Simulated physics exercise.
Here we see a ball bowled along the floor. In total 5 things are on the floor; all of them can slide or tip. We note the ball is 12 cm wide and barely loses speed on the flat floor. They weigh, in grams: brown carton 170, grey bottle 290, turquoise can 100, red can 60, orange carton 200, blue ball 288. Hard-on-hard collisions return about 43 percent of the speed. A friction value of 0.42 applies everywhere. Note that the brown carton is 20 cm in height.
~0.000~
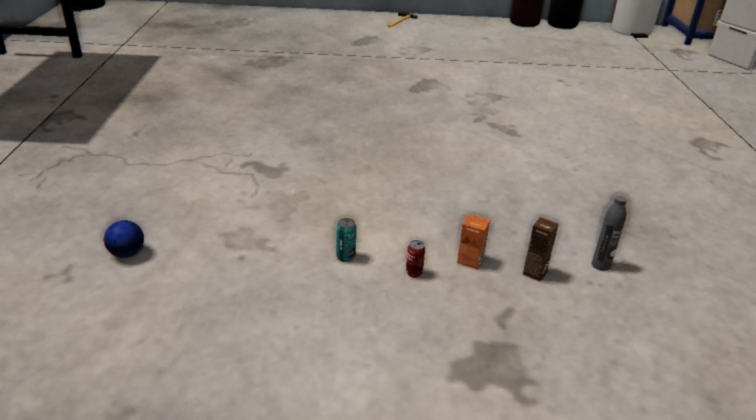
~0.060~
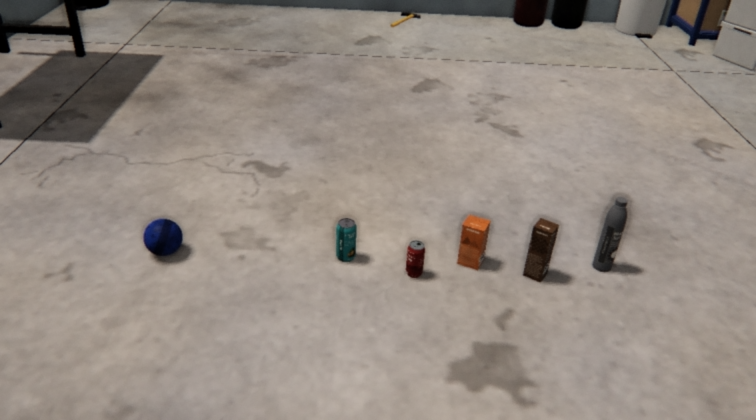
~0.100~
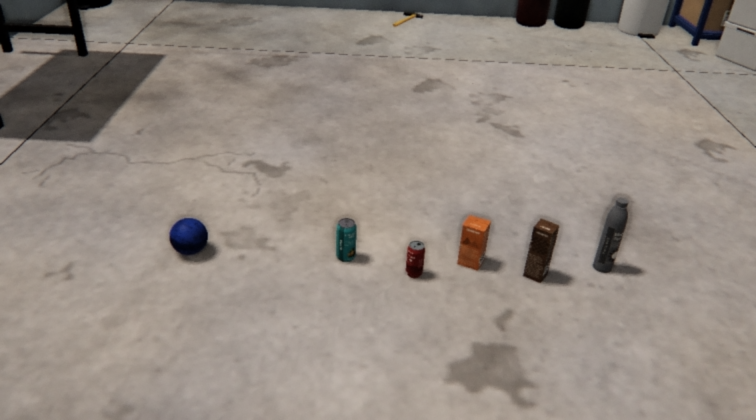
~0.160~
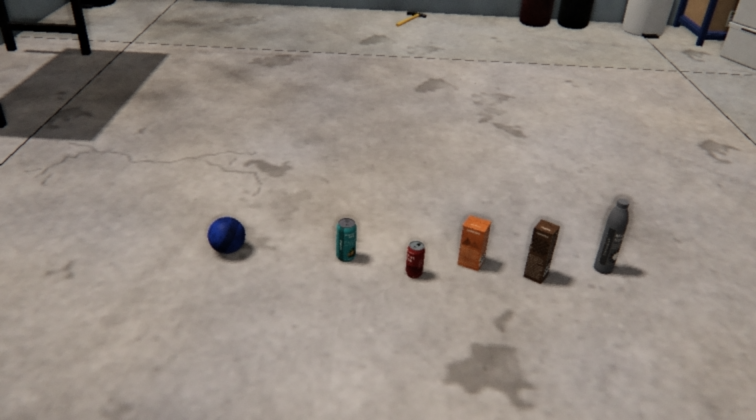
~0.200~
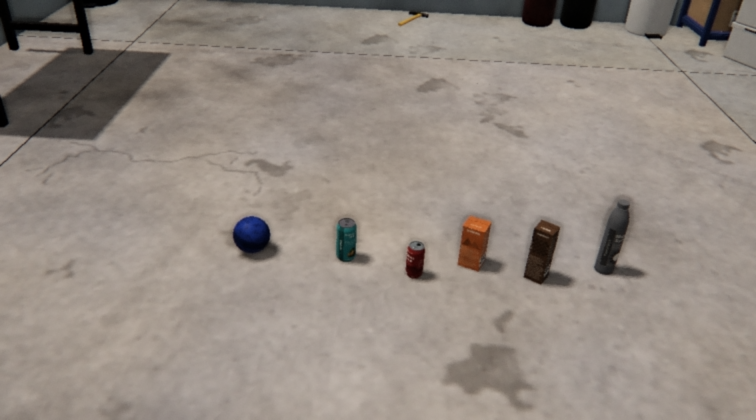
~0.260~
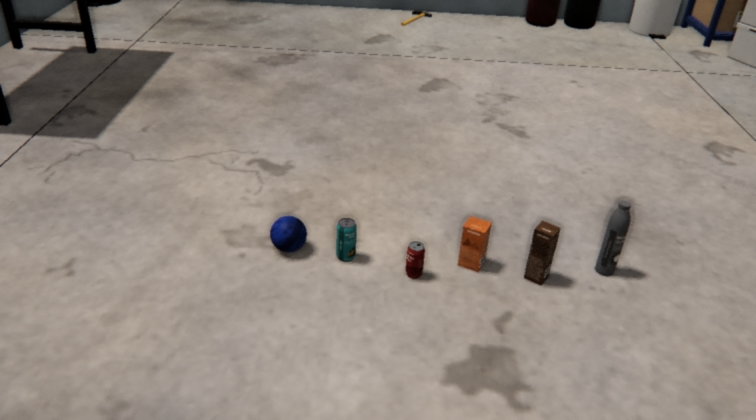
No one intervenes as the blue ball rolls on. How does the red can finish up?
The red can ends up knocked over.
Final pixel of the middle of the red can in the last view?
Rest point: Near (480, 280).
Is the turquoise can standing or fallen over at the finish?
Well, the turquoise can tumbles down.
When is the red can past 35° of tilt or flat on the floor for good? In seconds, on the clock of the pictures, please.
At about 0.6 s.
Around 0.56 s, ball 97 cm along; blue ball near (418, 220); red can at 8° to upright near (448, 267); turquoise can at 43° to upright.
Around 0.96 s, ball 153 cm along; blue ball near (556, 199); red can on its side near (479, 282); turquoise can on its side.
Around 1.76 s, red can on its side near (480, 280); turquoise can on its side.
Finally (2.2 s), on their side or leaning hard on the floor, turquoise can and red can; the other 3 still in place (within 8 cm). Final places as that camera would see them, red can near (480, 280).
